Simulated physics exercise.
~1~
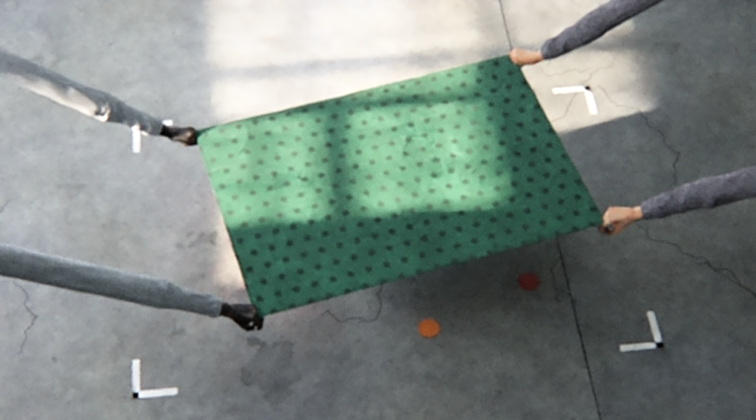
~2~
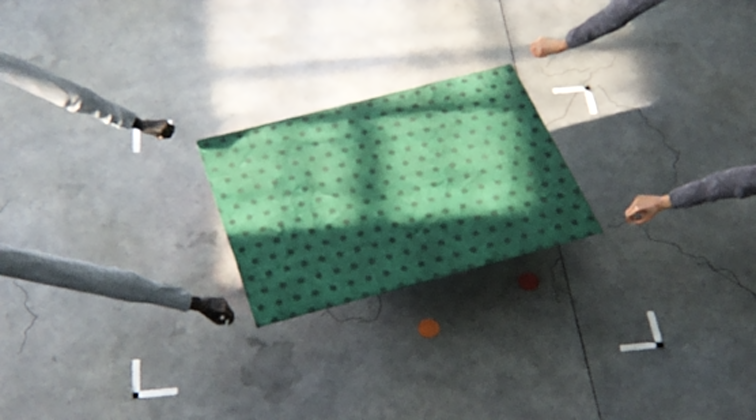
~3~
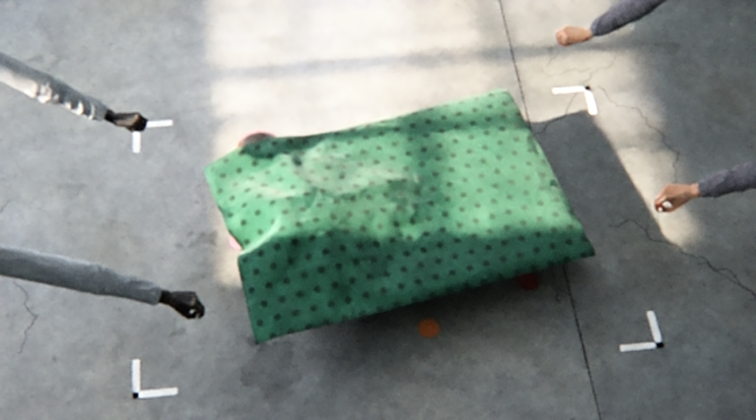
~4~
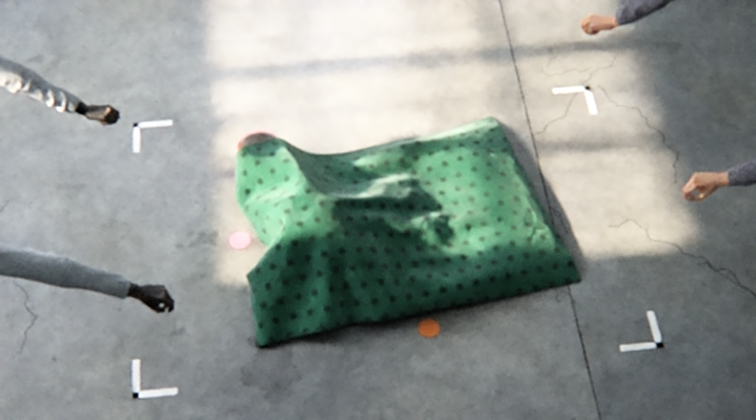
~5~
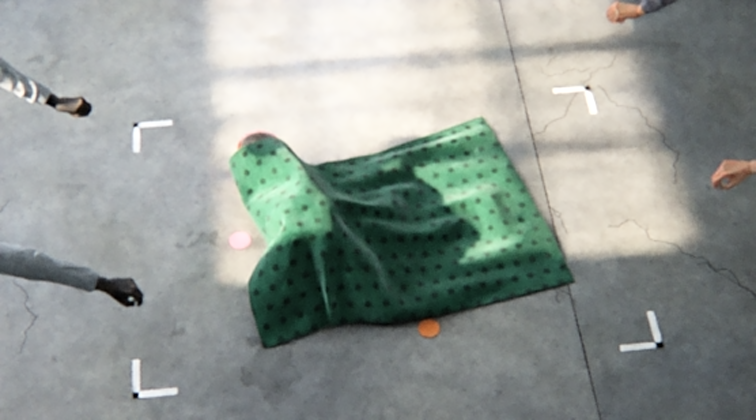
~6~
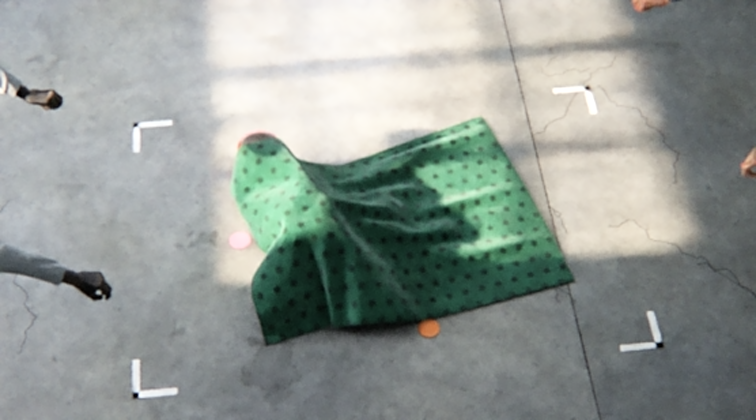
The video shows four hands releasing a green dotted cloth above a concrete floor and drawing back as it drops, drapes over hidden upright shapes and settles in folds, leaving an orange disc and a pink disc uncovered beside it.
